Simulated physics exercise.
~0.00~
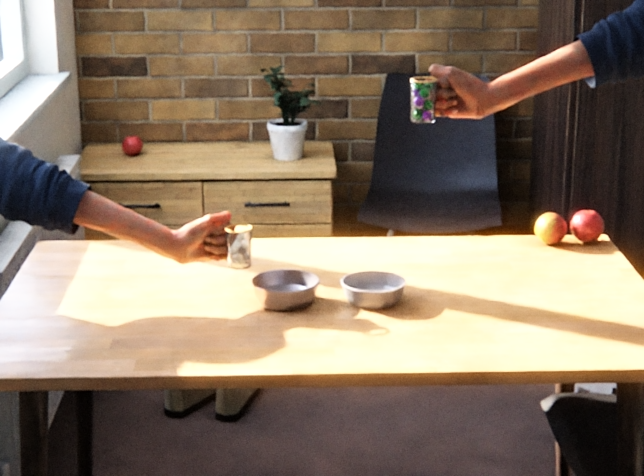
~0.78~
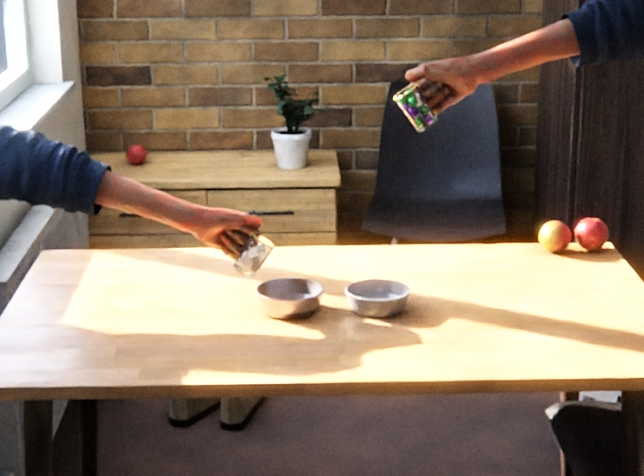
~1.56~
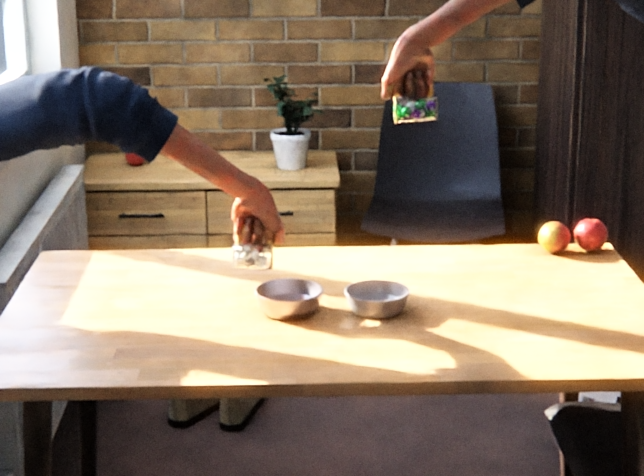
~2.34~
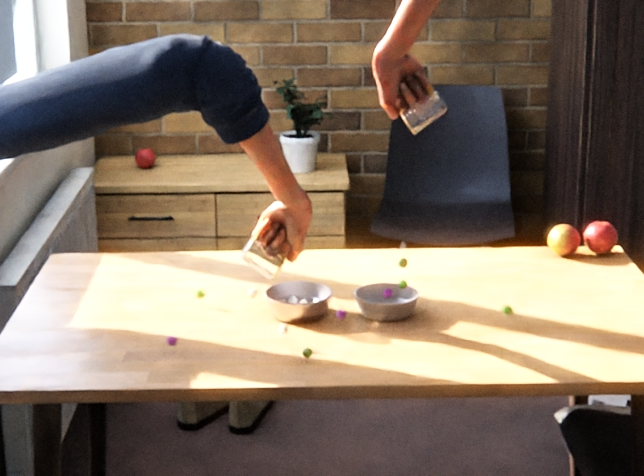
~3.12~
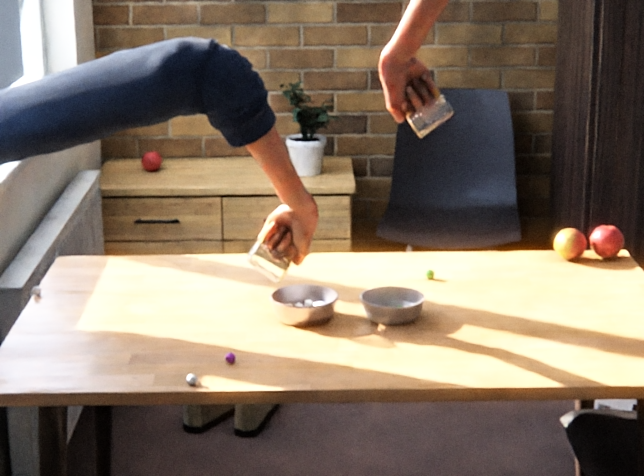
At a sunlit wooden table, two hands tipped their cups upside down over a pair of low dishes; the left cup's small pieces all landed in its dish, while most of the colorful ones from the higher right cup ended up scattered outside.
